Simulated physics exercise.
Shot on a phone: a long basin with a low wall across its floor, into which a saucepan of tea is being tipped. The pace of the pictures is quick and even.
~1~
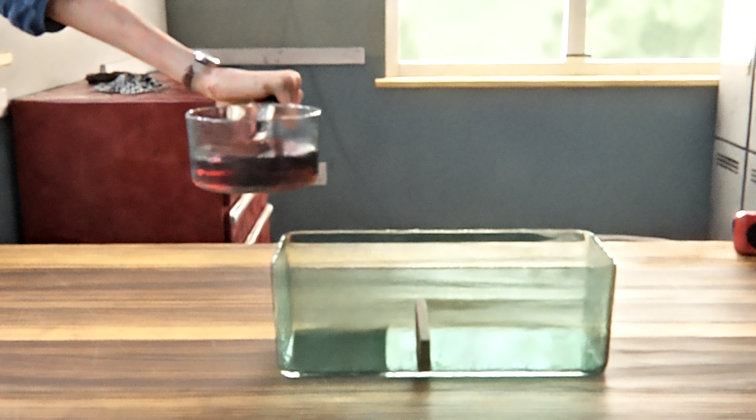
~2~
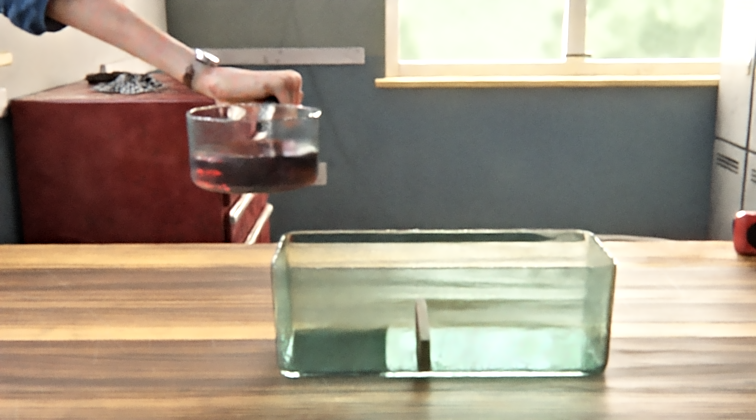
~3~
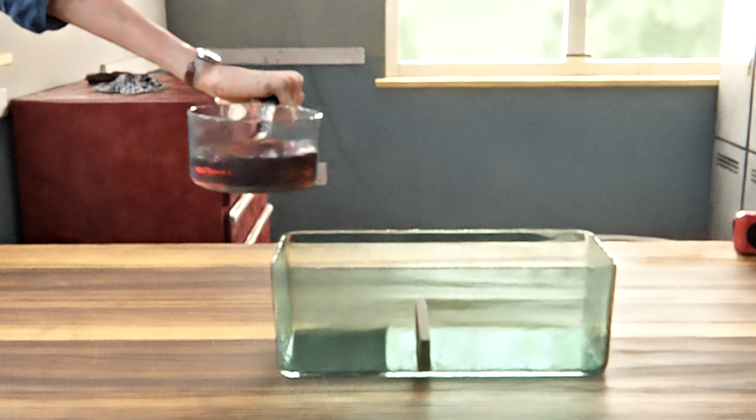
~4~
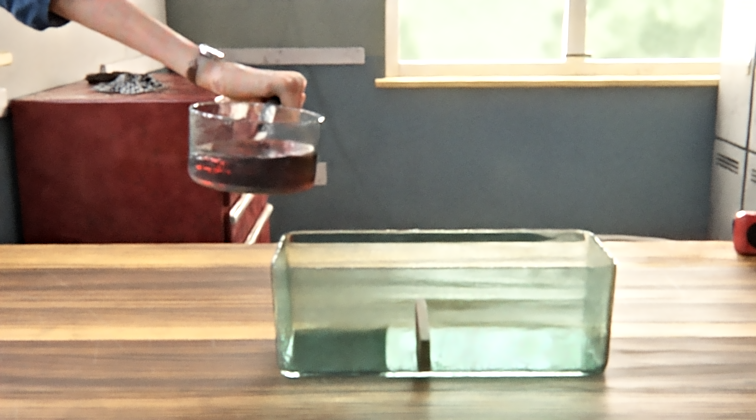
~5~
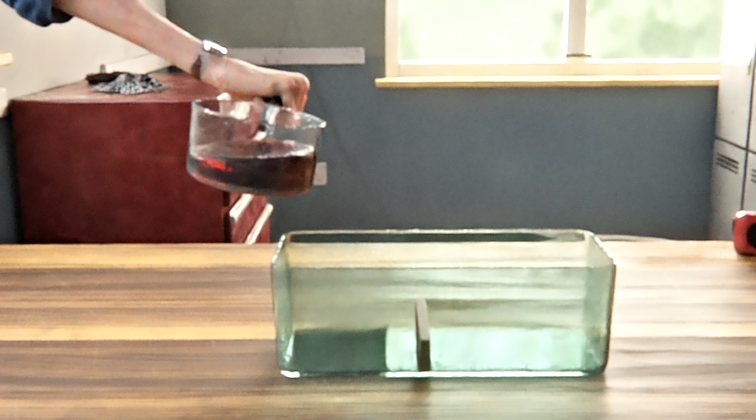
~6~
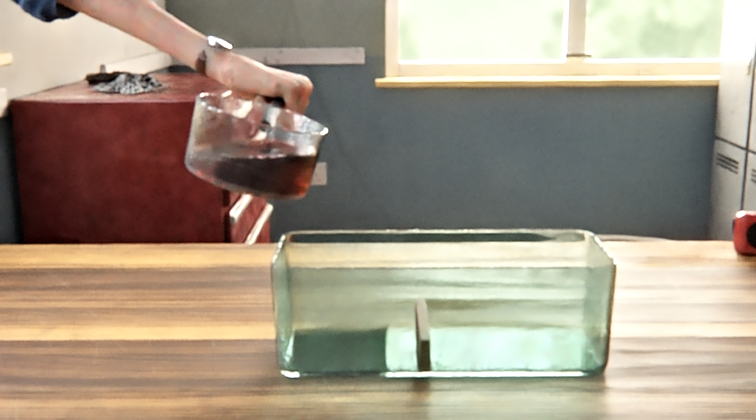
On a wooden table in a room with a window, a long, empty glass basin with a low wall across its floor sits still while a hand holds a clear pan of dark reddish liquid above its left end. The pan stays nearly level at first, then the hand gradually tilts it to the right.
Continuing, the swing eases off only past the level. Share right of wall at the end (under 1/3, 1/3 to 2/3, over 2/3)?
Under 1/3.
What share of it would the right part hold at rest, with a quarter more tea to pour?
I'd reckon close to 5 %.
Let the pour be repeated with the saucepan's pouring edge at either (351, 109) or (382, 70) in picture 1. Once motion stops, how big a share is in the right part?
It would come to near 10 per cent, and then near 70 per cent.
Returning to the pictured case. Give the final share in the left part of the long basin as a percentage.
Close to 95 percent.
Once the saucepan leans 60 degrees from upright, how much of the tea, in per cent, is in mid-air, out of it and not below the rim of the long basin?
Roughly 20 %.
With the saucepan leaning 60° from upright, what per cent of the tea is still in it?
Roughly 80 percent remains at that point.
A moment on, the saucepan is tipped part way and 78 per cent is still to pour, 4 is left of the wall and 0 right of it.
Next, the saucepan is tipped on its side and 27 per cent is still to pour, 59 is left of the wall and 2 right of it.
Then the saucepan is tipped on its side and 5 per cent is still to pour, 88 is left of the wall and 4 right of it.
Later the saucepan is tipped on its side and 1 per cent is still to pour, 95 is left of the wall and 4 right of it.
At rest 95 per cent lies left of the wall, 4 right of it and 0 outside.
